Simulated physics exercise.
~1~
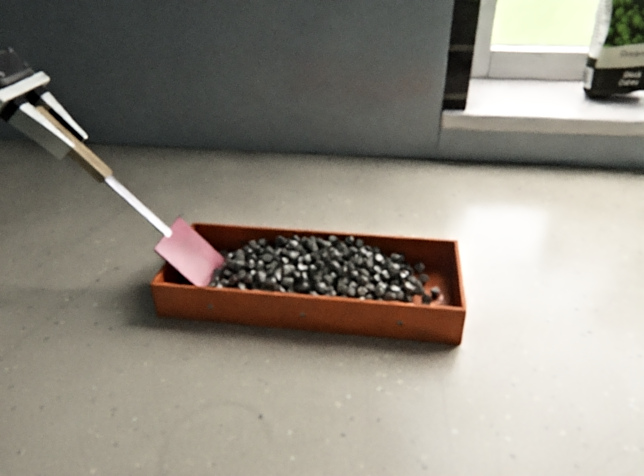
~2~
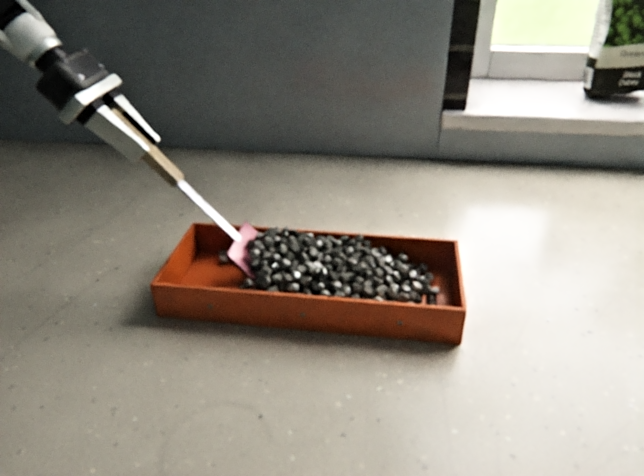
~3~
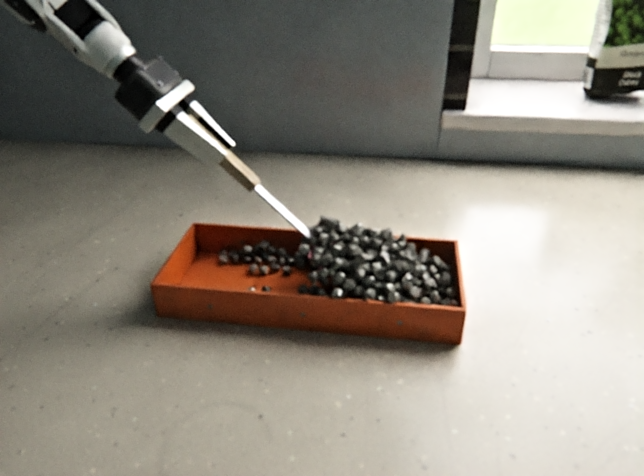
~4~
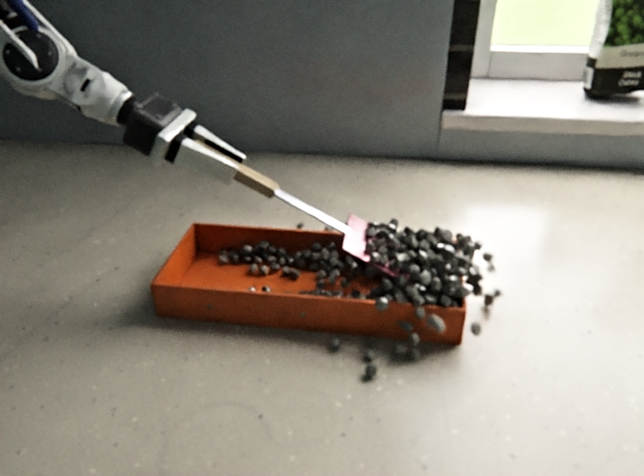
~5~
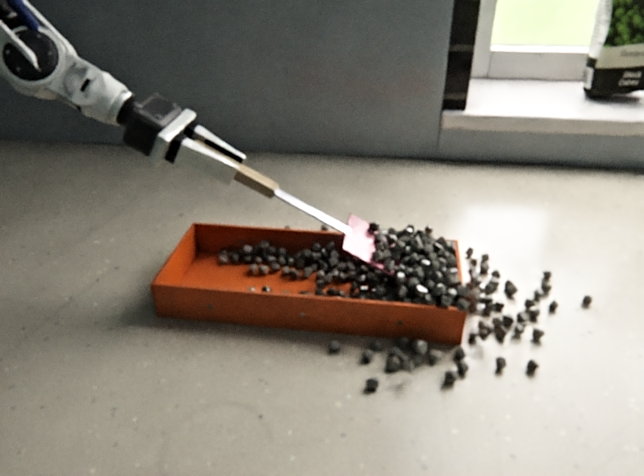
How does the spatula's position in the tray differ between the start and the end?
At the start the spatula is at the left end of the tray, beside the pebbles. By the end it is right of the tray's middle, up against the heaped pebbles.
A robot arm pushed a small pink spatula to the right through dark pebbles in an orange-brown tray, heaping them up until some spilled over the front and right edges, and the spatula stopped with most pebbles still in the tray.
